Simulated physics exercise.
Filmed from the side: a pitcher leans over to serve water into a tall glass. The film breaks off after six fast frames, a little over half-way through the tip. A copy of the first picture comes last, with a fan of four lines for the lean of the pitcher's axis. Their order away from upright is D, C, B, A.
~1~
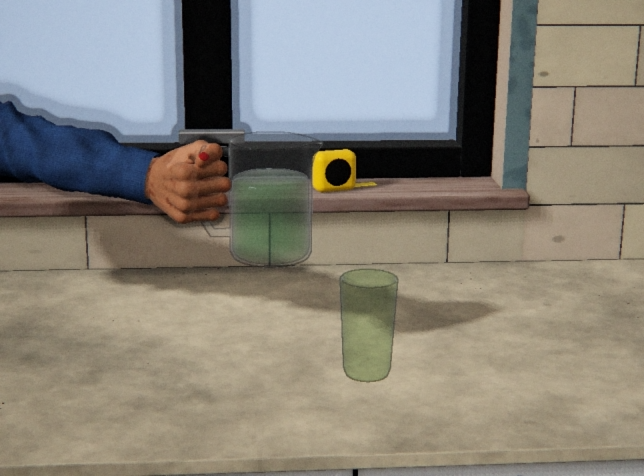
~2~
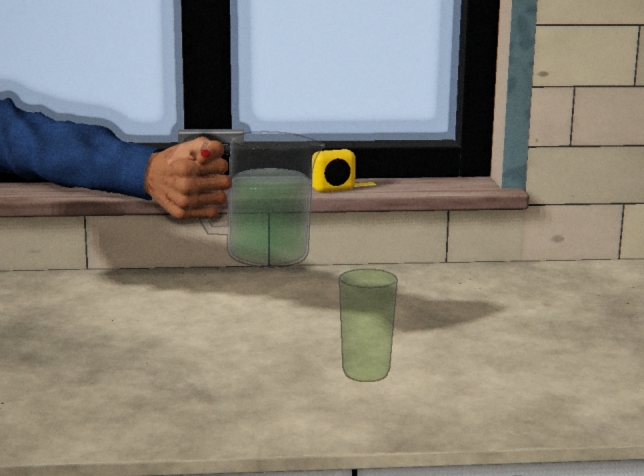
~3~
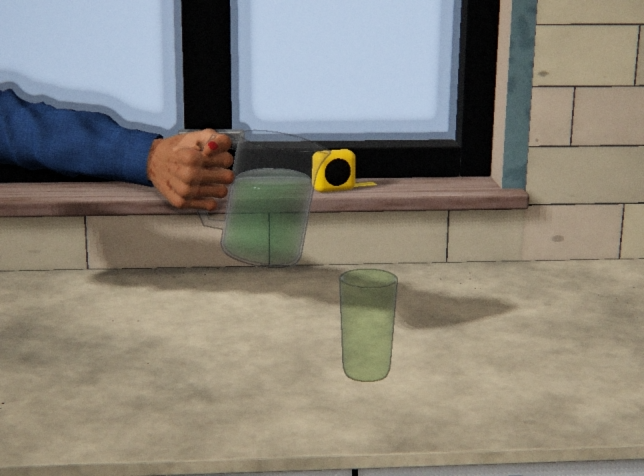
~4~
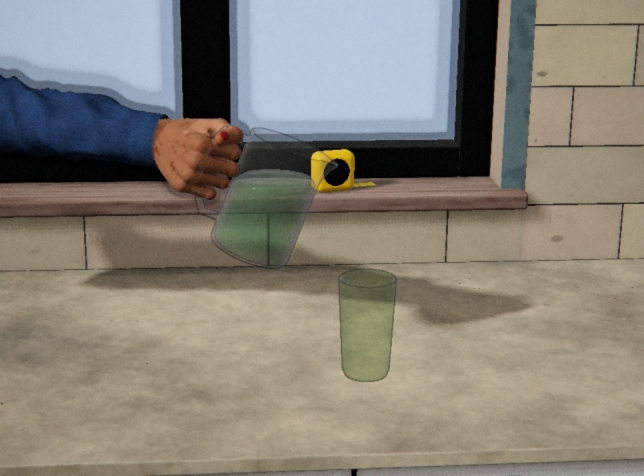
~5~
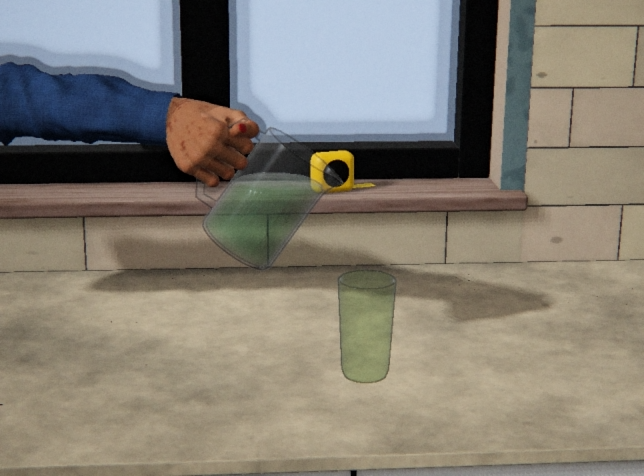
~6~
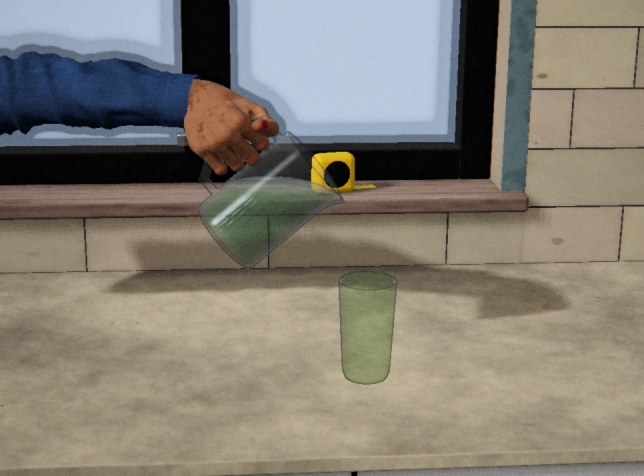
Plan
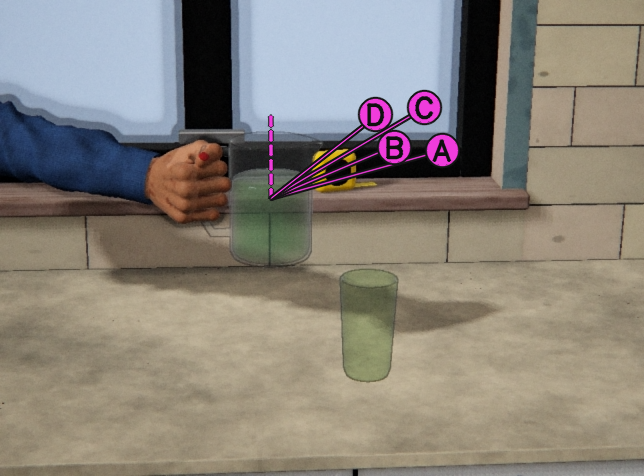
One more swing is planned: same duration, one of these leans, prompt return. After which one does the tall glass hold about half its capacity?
Mark B.
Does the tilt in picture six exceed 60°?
No.
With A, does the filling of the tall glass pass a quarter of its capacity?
Yes.
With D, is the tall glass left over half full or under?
Under.
In magenta, A at (425, 155); B at (378, 152); C at (410, 116); D at (363, 126).
If A is chosen, the tall glass ends with about 69 % of what it can hold; 8 % of the water is spilt.
If B is chosen, the tall glass ends with about 47 % of what it can hold; 4 % of the water is spilt.
If C is chosen, the tall glass ends with about 29 % of what it can hold.
If D is chosen, the tall glass ends with about 13 % of what it can hold.
